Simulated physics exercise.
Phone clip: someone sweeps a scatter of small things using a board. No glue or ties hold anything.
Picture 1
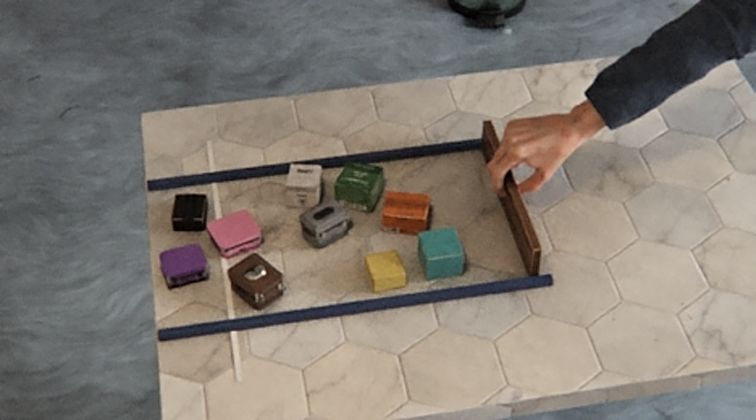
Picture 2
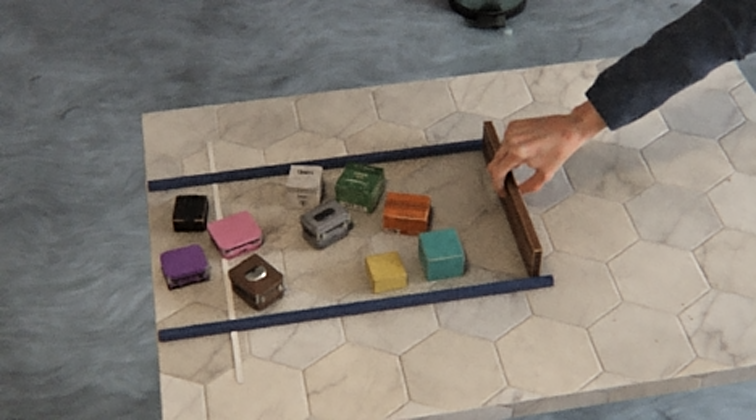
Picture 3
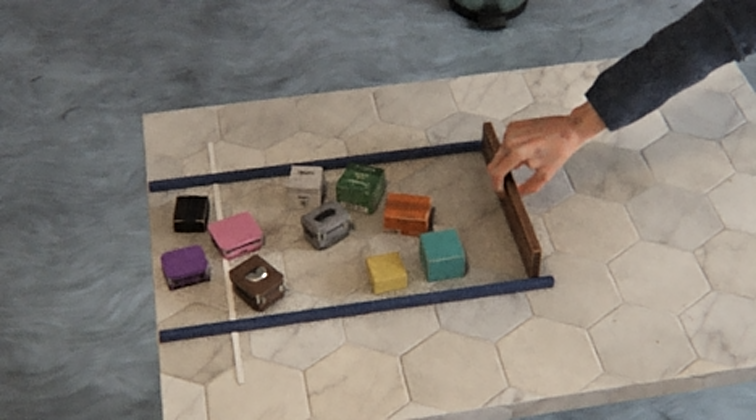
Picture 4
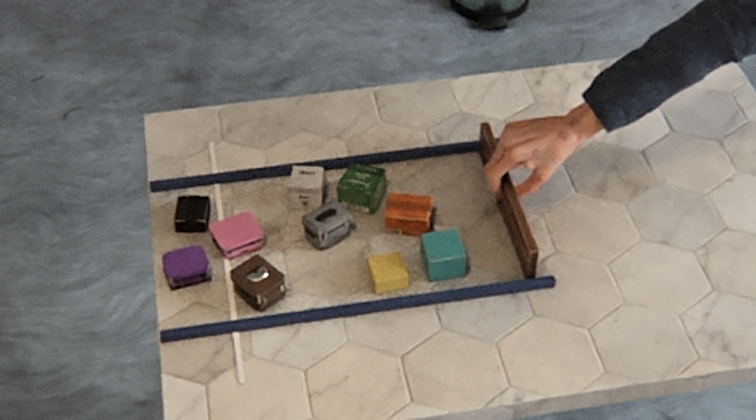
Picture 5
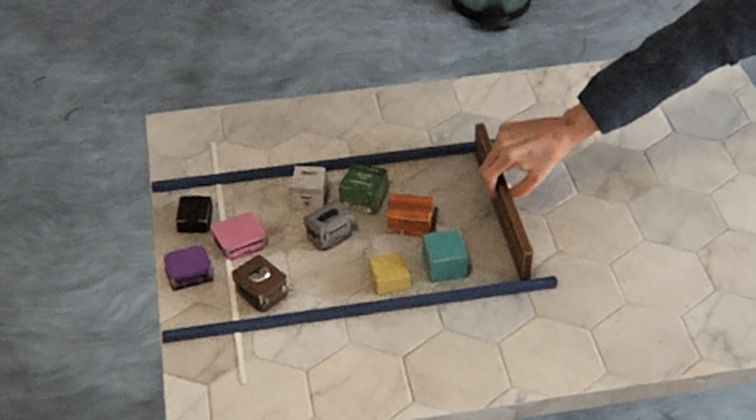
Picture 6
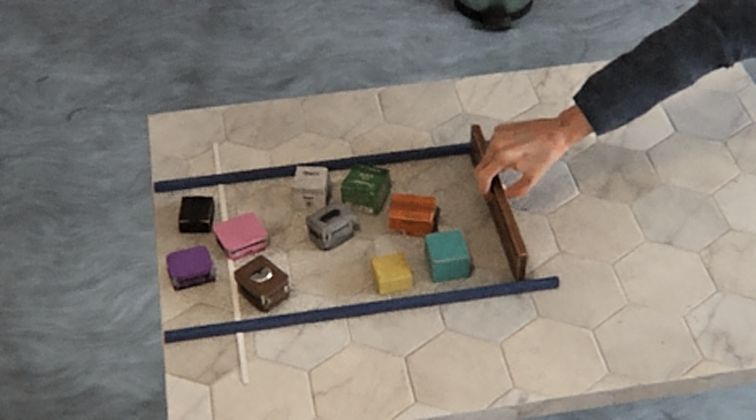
A hand in a dark sleeve, reaching in from the upper right, slides a dark brown board slightly left between two blue rails on a pale hexagon-tiled surface, seen from above at an angle. Black, purple, pink and brown objects sit at the left near a white strip, with white, gray, green, orange, yellow and turquoise ones nearer the board. The small things stay put among themselves while the view drifts very slightly.
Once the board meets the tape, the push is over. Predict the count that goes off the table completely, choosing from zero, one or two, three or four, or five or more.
The count is three or four.
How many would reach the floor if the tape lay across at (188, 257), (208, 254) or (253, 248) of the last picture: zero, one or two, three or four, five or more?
More than four; five or more; one or two.
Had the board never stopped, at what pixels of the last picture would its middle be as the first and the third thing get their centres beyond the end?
Its middle is near (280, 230) and then near (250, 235).
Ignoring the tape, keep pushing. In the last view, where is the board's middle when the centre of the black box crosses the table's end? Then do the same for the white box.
Approx. (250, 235) / approx. (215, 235) for the other.
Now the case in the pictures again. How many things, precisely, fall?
My count gives 4.
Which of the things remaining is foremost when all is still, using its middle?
That would be the grey case.
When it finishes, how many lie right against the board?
It's 3 of them.
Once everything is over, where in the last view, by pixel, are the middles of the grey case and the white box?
In the last picture the first middle sits at (162, 242) and the other at (167, 209).
Soon after, none off yet; purple case at rest near (190, 268); black box at rest near (196, 215); pink case at rest near (241, 237).
After that, none off yet; purple case at rest near (190, 268); black box at rest near (196, 215); pink case displaced a little near (229, 239).
And then, none off yet; purple case tilting well over near (146, 280); black box displaced a little near (174, 215); pink case displaced well along near (158, 243).
In the end, the number that fall off is three or four; gone, brown case, pink case, black box and purple case.
